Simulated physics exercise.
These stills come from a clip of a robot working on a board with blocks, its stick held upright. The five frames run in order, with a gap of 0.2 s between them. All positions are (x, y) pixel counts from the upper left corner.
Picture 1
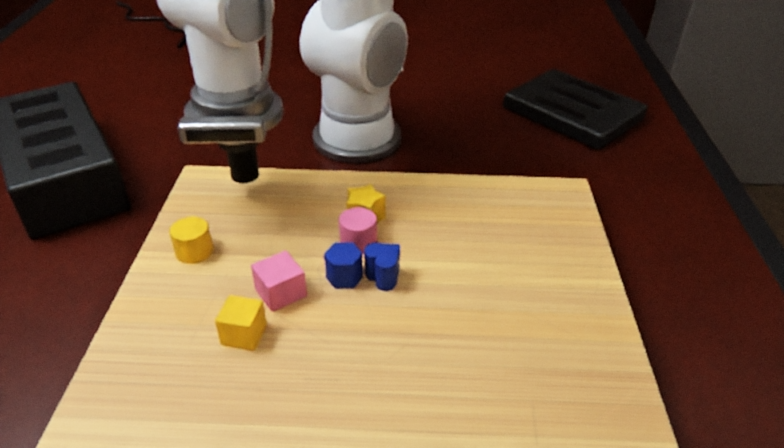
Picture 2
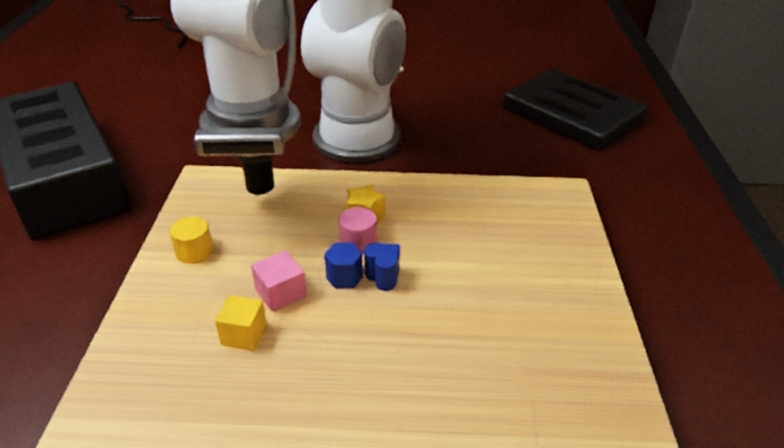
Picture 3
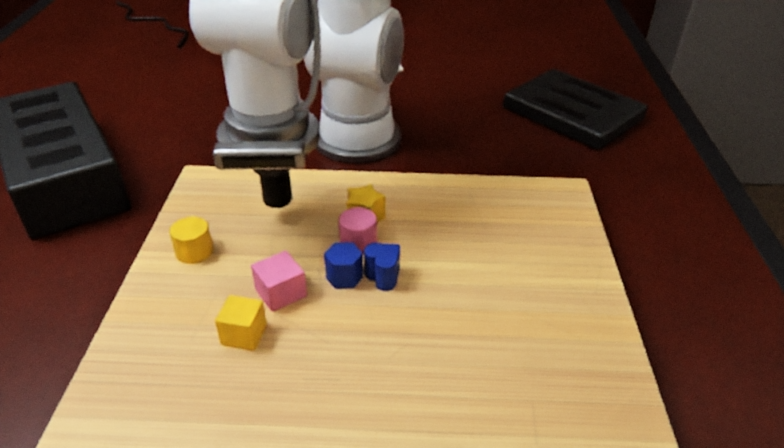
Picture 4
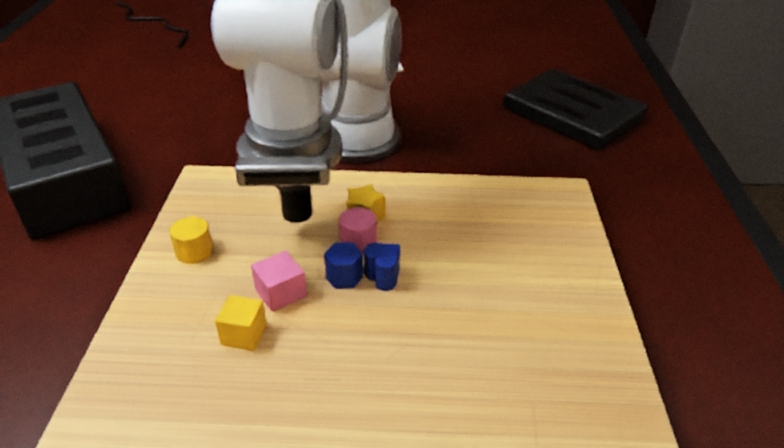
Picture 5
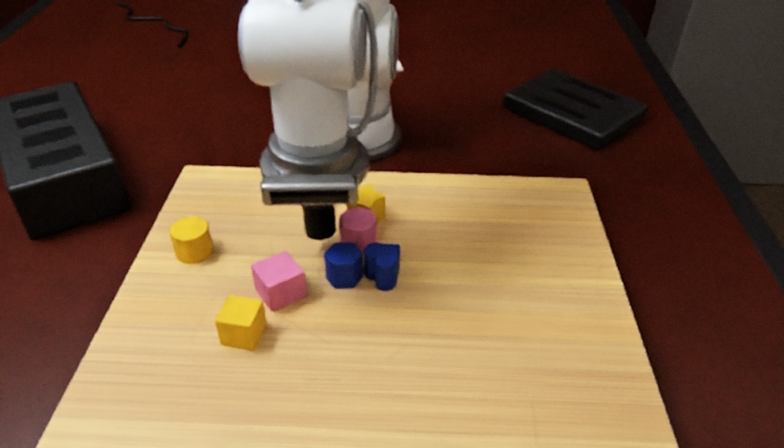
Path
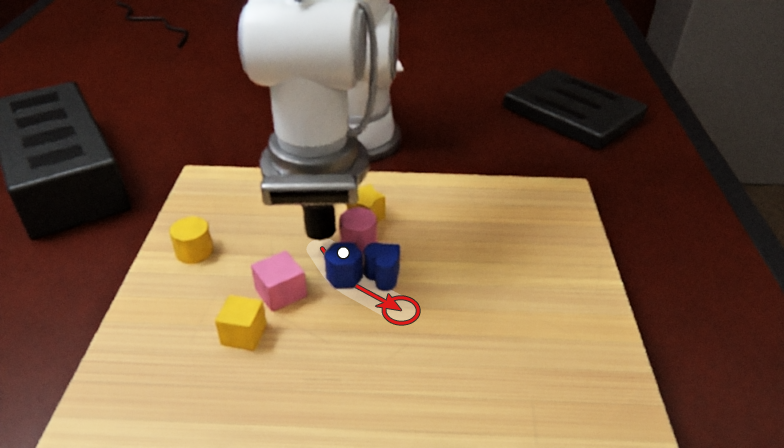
A light wooden board lies on a dark reddish table, seen from above at an angle by a still camera. A yellow star, a pink round block and two blue blocks cluster near the upper middle, with a pink cube and two yellow blocks to the left. A white robot arm moves its short black stick rightward and toward the viewer, nearing the cluster, while the blocks stay still.
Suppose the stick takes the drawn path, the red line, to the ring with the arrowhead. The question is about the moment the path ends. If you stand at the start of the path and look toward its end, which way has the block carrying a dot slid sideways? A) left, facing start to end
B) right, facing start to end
It's B.
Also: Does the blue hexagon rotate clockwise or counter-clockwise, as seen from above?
Looking from above, the answer is clockwise.
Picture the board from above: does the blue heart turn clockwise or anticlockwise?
Looking down on the board, it turns counter-clockwise.
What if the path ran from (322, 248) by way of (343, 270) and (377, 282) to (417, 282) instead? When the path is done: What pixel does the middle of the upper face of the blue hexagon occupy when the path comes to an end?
When the path ends, it will be at (378, 283).
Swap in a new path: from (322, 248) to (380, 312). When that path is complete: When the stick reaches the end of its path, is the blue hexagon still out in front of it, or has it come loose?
I think it holds its spot in front.
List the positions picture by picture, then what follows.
In the first picture, stick's lower end at (245, 176); blue hexagon at (343, 253); pink disc at (358, 218); blue heart at (383, 253).
In the second picture, stick at (261, 187); blocks still.
In the third picture, stick at (278, 200); blocks still.
In the fourth picture, stick at (298, 214); blocks still.
In the fifth picture, stick at (321, 231); blue hexagon at (343, 253); pink disc at (358, 218); blue heart at (383, 253).
Drawn move, from (322, 248) through (351, 283) to (401, 310); the dot is on the blue hexagon.
On the path given first. One third of the way, stick at (338, 255); blue hexagon at (357, 269).
Two thirds of the way, stick at (367, 274); blue hexagon at (381, 292), turned 15° clockwise; blue heart at (388, 253).
At the end, stick at (402, 292); blue hexagon at (398, 313), turned 75° clockwise; pink disc still; blue heart at (392, 255), turned 25° anticlockwise.
